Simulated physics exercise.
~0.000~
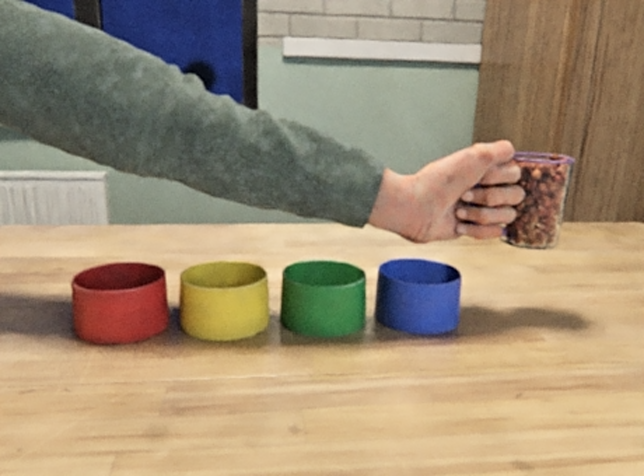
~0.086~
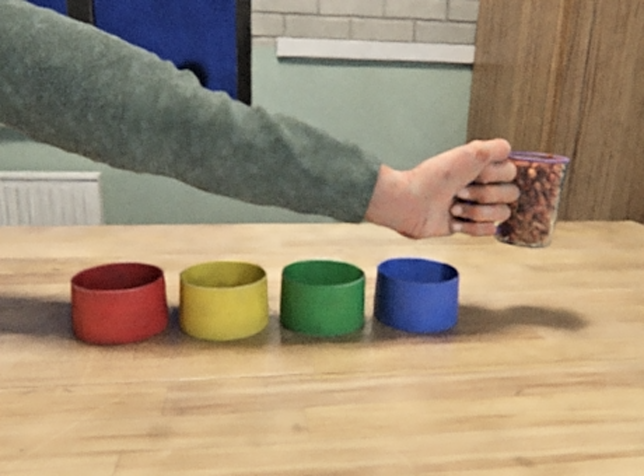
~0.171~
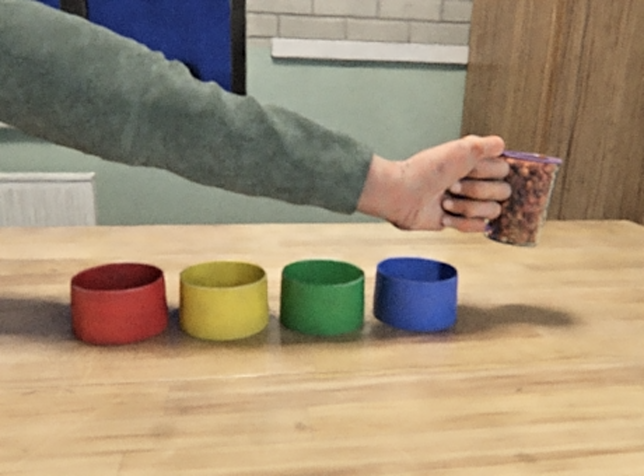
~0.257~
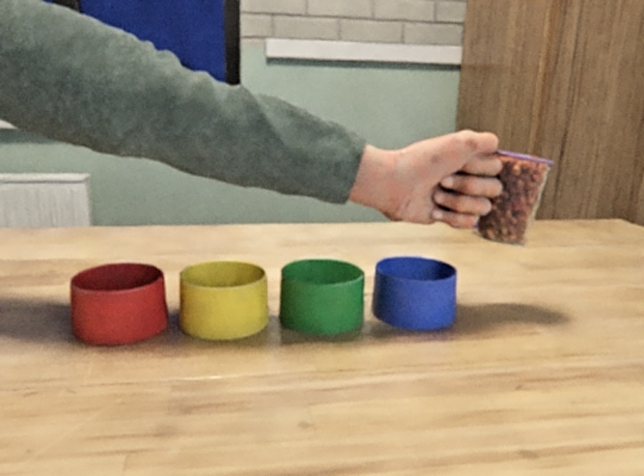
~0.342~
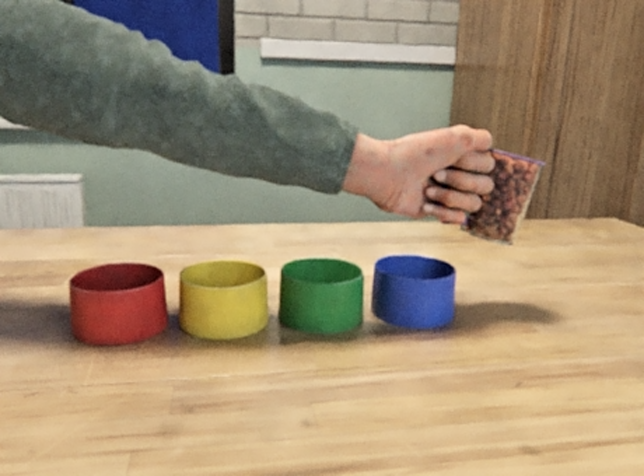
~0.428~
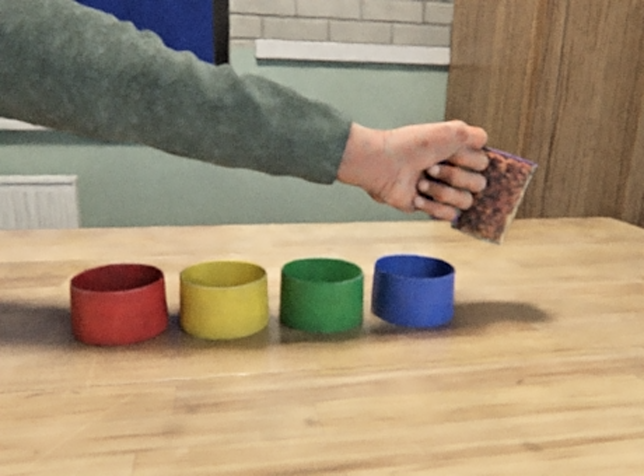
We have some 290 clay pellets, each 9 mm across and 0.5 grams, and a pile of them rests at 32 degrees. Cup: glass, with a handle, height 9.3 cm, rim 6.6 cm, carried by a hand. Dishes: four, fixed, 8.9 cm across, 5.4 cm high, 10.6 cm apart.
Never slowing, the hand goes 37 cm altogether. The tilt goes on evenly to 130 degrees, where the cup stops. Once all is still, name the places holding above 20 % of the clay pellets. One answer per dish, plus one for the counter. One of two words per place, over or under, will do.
Red dish - under, blue dish - under, green dish - over, yellow dish - under, counter - under.
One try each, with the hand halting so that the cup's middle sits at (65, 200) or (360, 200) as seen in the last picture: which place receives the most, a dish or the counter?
First try: Green; second try: Blue.
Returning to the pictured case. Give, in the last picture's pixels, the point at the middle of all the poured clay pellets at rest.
I'd put it at about (328, 299).
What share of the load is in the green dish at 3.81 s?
75 % so far.
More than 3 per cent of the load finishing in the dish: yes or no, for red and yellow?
For the red dish, no, it doesn't; for the yellow dish, no, it doesn't.
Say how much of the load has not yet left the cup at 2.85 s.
I'd put it at roughly 5 per cent.
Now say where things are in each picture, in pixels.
The first picture shows cup at (534, 200), tilt 0 degrees, lip at (568, 158), moved 0.0 cm; middle of the pieces at (538, 200); blue dish at (420, 271); green dish at (324, 273); yellow dish at (224, 274); red dish at (120, 276).
The second picture shows cup at (528, 199), tilt 1 degrees, lip at (563, 158), moved 0.3 cm; middle of the pieces at (532, 199).
The third picture shows cup at (519, 199), tilt 5 degrees, lip at (555, 160), moved 1.2 cm; middle of the pieces at (523, 199).
The fourth picture shows cup at (509, 198), tilt 9 degrees, lip at (547, 162), moved 2.1 cm; middle of the pieces at (513, 198).
The fifth picture shows cup at (500, 197), tilt 13 degrees, lip at (539, 163), moved 3.0 cm; middle of the pieces at (503, 197).
The sixth picture shows cup at (491, 196), tilt 17 degrees, lip at (531, 165), moved 3.9 cm; middle of the pieces at (494, 197); blue dish at (414, 266); green dish at (322, 270); yellow dish at (224, 273); red dish at (118, 277). The cup turns about 45 degrees a second and travels 11 cm a second.
After 1.88 s, tilt 84 degrees; cup holds 95 %, blue 5 %.
After 2.85 s, tilt 128 degrees; cup holds 5 %, blue 15 %, green 70 %.
Then, at 3.81 s, tilt 130 degrees; cup holds 0 %, blue 15 %, green 75 %.
At rest (4.1 s), red 0 %, blue 15 %, green 75 %, yellow 0 %, counter 10 %.
